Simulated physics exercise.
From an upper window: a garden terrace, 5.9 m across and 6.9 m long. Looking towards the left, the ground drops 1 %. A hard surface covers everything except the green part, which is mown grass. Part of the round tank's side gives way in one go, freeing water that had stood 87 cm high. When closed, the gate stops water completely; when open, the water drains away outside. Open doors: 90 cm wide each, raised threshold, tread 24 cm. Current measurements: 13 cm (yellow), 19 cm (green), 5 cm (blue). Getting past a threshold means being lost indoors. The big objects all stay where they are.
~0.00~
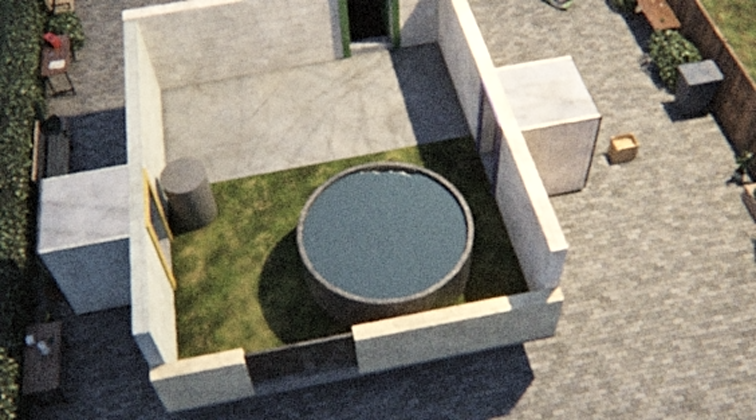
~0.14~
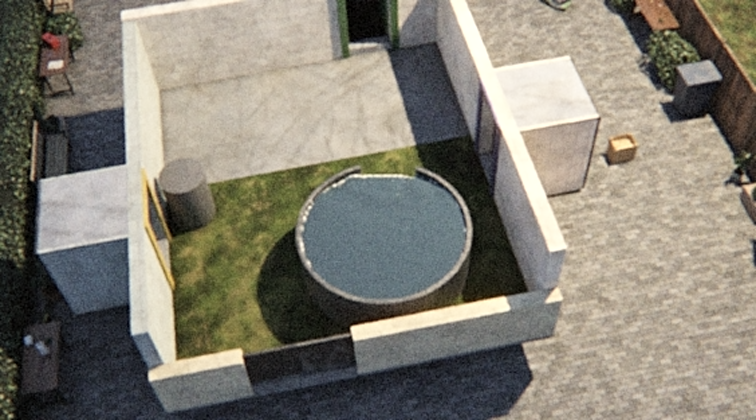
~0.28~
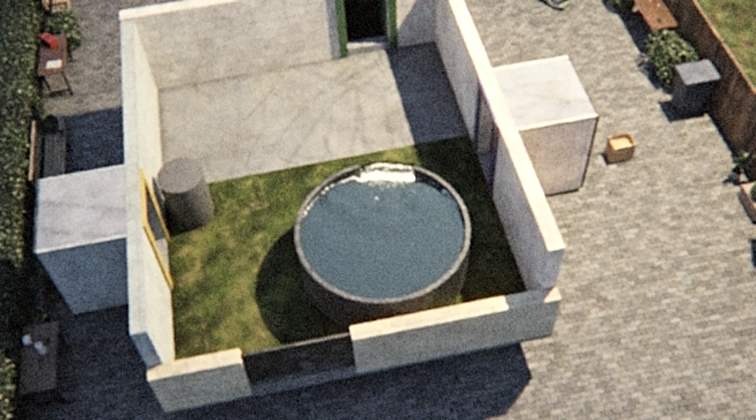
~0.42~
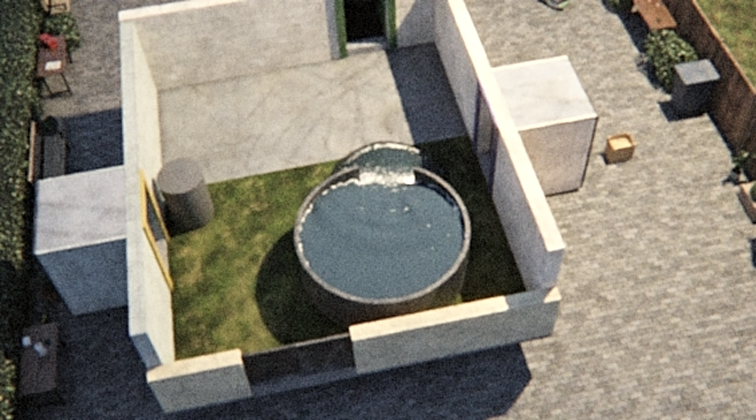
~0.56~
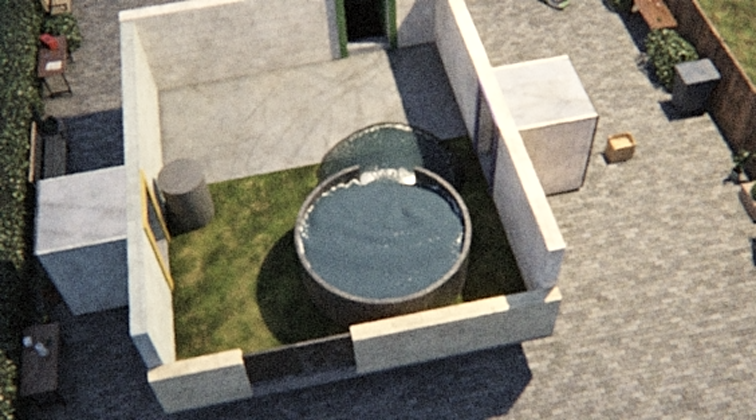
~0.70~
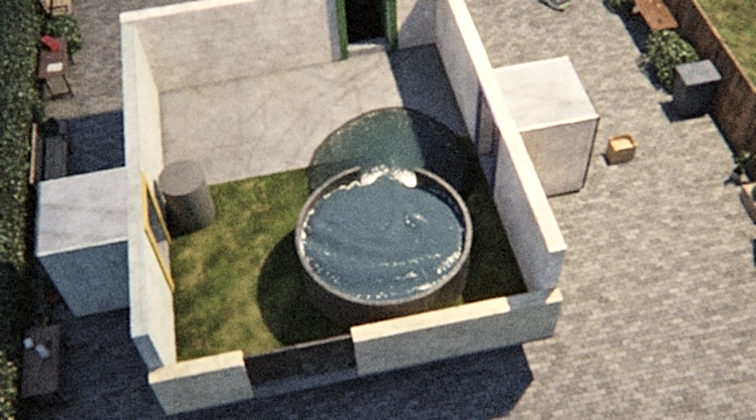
On a walled garden terrace seen from above, still water fills a round tank standing on mown grass; then water breaks out through the tank's far side and spreads in a widening, rounded sheet while ripples cross the surface inside.
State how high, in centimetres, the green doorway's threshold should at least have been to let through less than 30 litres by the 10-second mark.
At least some 28 cm.
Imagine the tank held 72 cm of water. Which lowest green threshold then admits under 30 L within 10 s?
About 21 centimetres.
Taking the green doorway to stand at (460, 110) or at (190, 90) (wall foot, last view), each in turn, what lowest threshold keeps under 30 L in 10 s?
You'd want about 18 cm there first, then about 23 cm.
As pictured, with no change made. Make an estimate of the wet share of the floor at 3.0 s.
Wet: Close to 55 %.
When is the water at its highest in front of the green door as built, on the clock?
Peak time: About 2.4 s.
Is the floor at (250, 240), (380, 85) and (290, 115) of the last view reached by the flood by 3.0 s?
Untouched; soaked; soaked.
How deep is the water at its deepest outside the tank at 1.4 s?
Around 46 centimetres.
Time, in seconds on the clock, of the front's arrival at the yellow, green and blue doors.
Yellow at 5.0 s, green at 1.3 s and blue at 0.8 s.
After 1.4 s water covers 40 % of the floor, deepest (46 cm) near (394, 195); 19 cm at the green door, 0 litres in over its 19 cm threshold.
After 3.0 s water covers 55 % of the floor, deepest (38 cm) near (424, 76); 32 cm at the green door, 85 litres in over its 19 cm threshold.
After 10.0 s water covers 100 % of the floor, deepest (24 cm) near (176, 198); 15 cm at the green door, 152 litres in over its 19 cm threshold.
At the green door as built, the water arrived by 1.3 s and peaked near 37 cm at 2.4 s.
With a threshold of 24.5 cm, 55 litres would have come in within the 10 s; with 33.5 cm, 7 litres. So under 30 litres takes about 28 cm.
